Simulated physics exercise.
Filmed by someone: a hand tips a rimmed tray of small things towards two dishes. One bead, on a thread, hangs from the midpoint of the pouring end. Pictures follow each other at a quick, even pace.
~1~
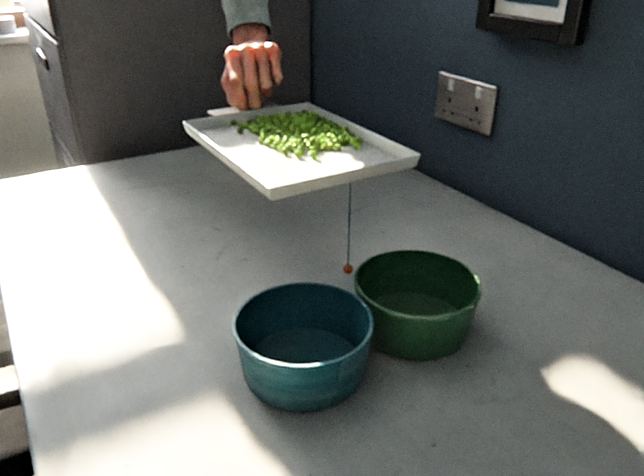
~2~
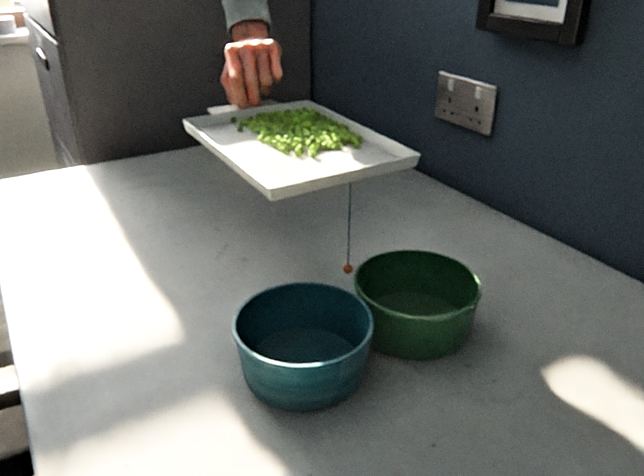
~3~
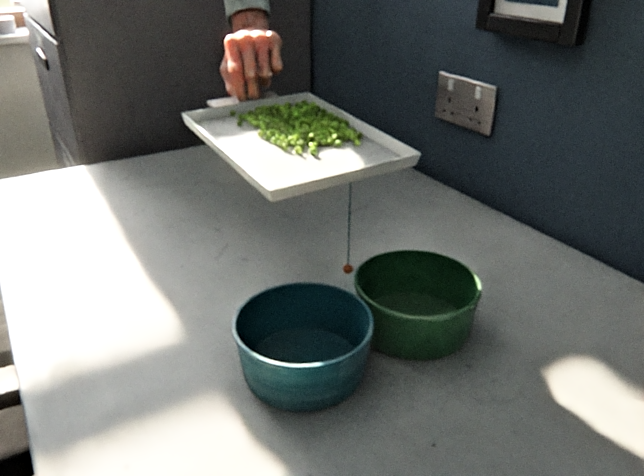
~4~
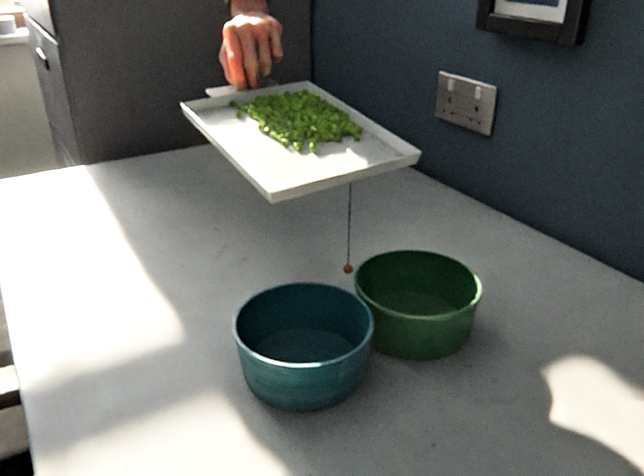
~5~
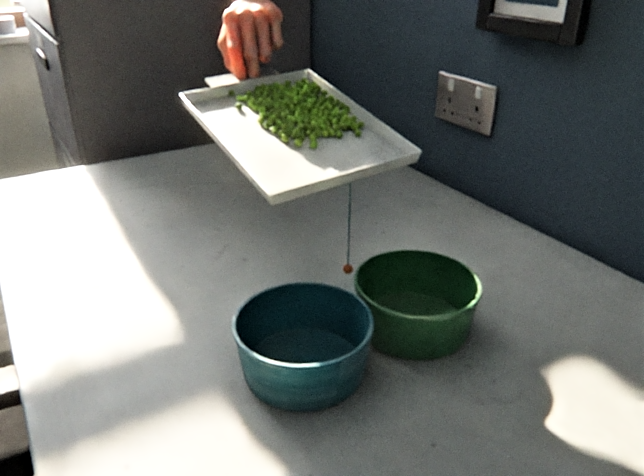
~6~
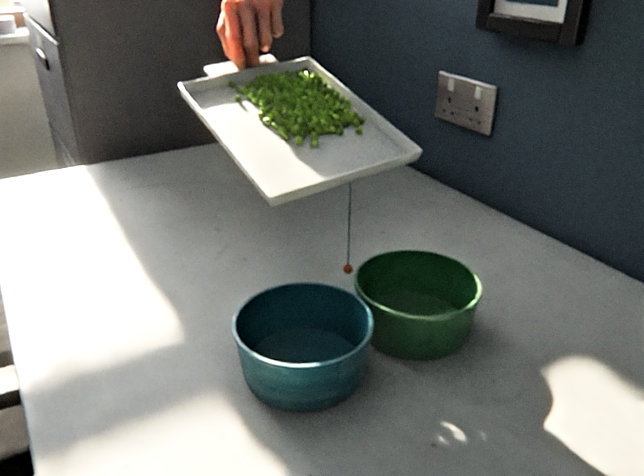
A hand holds a rimmed white tray over a pale grey, sunlit table beside a dark blue wall, seen from slightly above. Small green pieces lie on the tray, a reddish bead hangs on a thread beneath its near end, and a blue bowl stands left of a green one. At first nearly still, the hand then steadily raises the far end, steepening the tray, while the bead, bowls and camera stay still.
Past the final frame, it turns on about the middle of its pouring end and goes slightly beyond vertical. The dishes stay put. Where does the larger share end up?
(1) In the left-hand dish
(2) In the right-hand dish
(1) In the left-hand dish.
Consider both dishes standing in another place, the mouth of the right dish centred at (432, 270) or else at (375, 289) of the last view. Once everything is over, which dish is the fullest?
Result for the first try: The dish on the left side; for the second: The dish on the left side.
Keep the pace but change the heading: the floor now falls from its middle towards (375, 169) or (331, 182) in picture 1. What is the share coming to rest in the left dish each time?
I'd put it at some 0 % and then some 60 %.
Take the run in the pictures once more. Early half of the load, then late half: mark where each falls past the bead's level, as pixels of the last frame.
I'd put it at roughly (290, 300), and after that at roughly (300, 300).
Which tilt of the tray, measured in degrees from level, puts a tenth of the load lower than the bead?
Somewhere around 55 degrees.
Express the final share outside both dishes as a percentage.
Call it some 0 percent of the pieces.
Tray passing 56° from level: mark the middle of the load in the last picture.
Around (312, 178).
Soon after the last picture, tray tipped steeply; most on the tray; a small part in the left dish; a stray few in the right dish; a small part in the air.
A little later, tray tipped right over; about a third on the tray; about a third in the left dish; a stray few in the right dish; a stray few outside both; about a quarter in the air.
Later still, tray tipped past a quarter turn; nearly all in the left dish; a small part in the right dish; a stray few outside both.
At rest, tray tipped past a quarter turn; nearly all in the left dish; a small part in the right dish; a stray few outside both.
